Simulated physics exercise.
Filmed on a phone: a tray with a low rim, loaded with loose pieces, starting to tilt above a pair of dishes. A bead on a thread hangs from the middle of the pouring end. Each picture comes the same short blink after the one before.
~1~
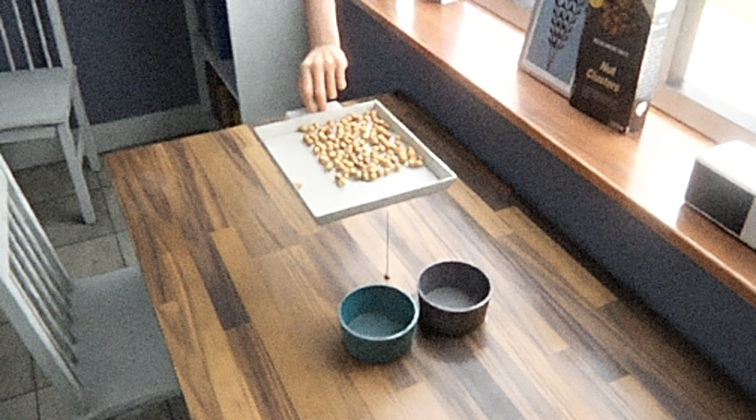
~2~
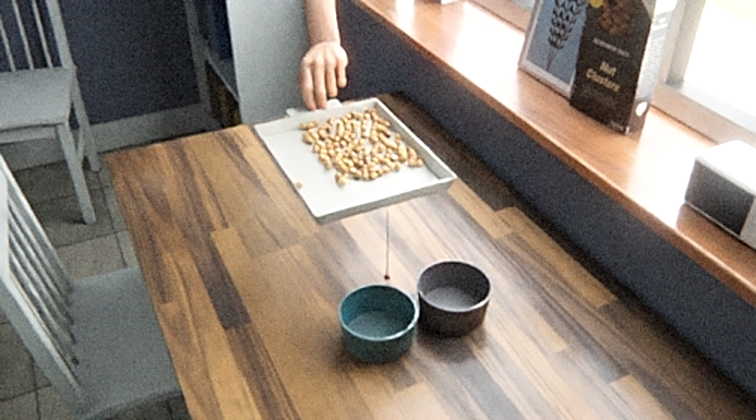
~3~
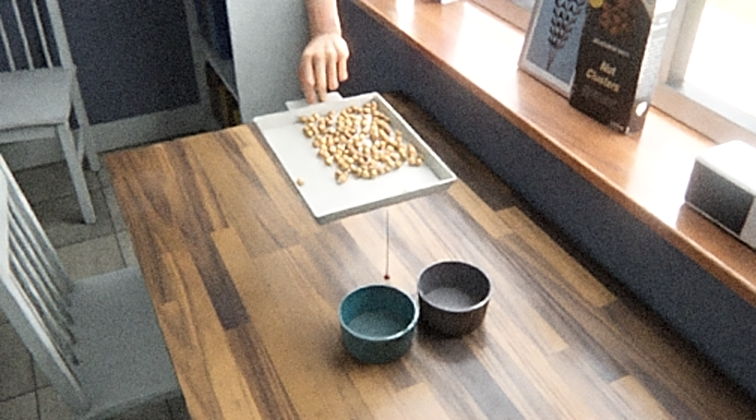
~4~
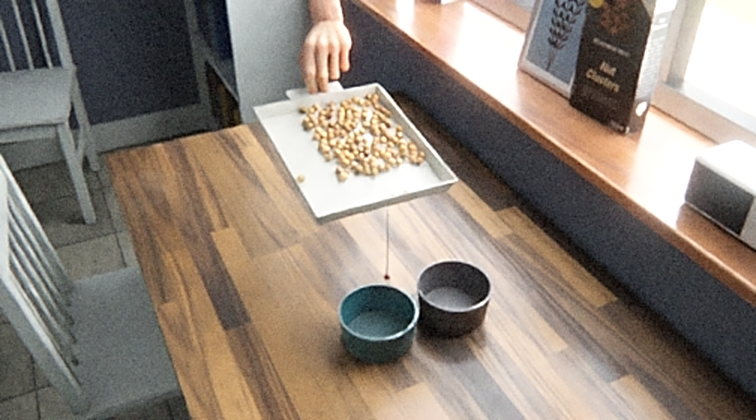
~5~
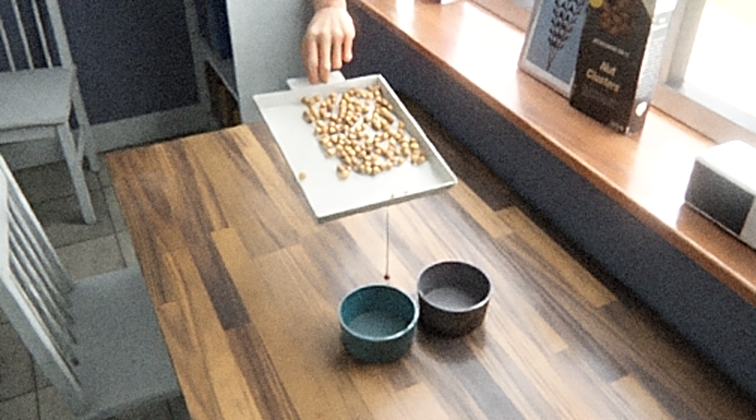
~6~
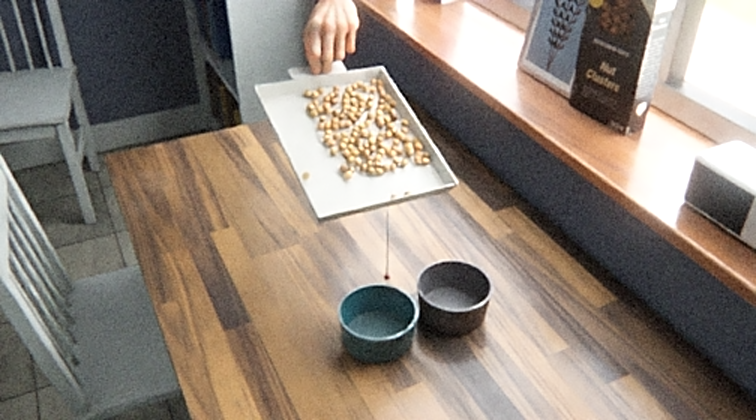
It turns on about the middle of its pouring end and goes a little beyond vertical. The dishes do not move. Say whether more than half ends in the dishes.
Caught overall: Over half.
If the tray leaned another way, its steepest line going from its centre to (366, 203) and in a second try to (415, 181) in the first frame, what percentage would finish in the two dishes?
About 60 and 70 per cent.
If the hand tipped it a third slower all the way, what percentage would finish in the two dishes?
Close to 90 per cent.
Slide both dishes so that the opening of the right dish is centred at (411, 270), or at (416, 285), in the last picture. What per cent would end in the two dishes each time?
The first gives 10 %, the second 40 %.
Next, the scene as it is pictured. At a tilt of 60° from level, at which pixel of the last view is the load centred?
Around (422, 191).
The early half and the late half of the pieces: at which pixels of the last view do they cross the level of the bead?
The first part at (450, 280); the rest at (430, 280).
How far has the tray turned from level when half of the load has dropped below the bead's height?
At about 100°.
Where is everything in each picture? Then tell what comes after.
Corners of the pouring end near (318, 213) and (450, 176), level; middle of the load near (355, 146), round wooden beads; left dish near (395, 347); right dish near (473, 318); bead on its thread near (387, 277), in the first frame.
Corners of the pouring end near (319, 213) and (451, 176), level; middle of the load near (355, 145), in the second frame.
Corners of the pouring end near (319, 212) and (451, 177), tipped barely, lowest at the right corner; middle of the load near (356, 141), in the third frame.
Corners of the pouring end near (320, 212) and (452, 178), tipped a little, lowest at the right corner; middle of the load near (356, 135), in the fourth frame.
Corners of the pouring end near (320, 212) and (452, 180), tipped a little, lowest at the right corner; middle of the load near (358, 130), in the fifth frame.
Corners of the pouring end near (321, 213) and (453, 181), tipped clearly, lowest at the right corner; middle of the load near (361, 127), all but a few on the move; left dish near (395, 347); right dish near (473, 318), in the sixth frame.
Shortly afterwards, tray tipped steeply; the bulk on the tray; only a few in the left dish; only a few in the right dish; only a few outside both; near a quarter in the air.
Next, tray tipped right over; near a quarter on the tray; only a few in the left dish; near a third in the right dish; a little outside both; near a quarter in the air.
Some moments later, tray tipped past a quarter turn; a little in the left dish; near two thirds in the right dish; near a quarter outside both.
In the end, tray tipped past a quarter turn; a little in the left dish; near two thirds in the right dish; near a quarter outside both.
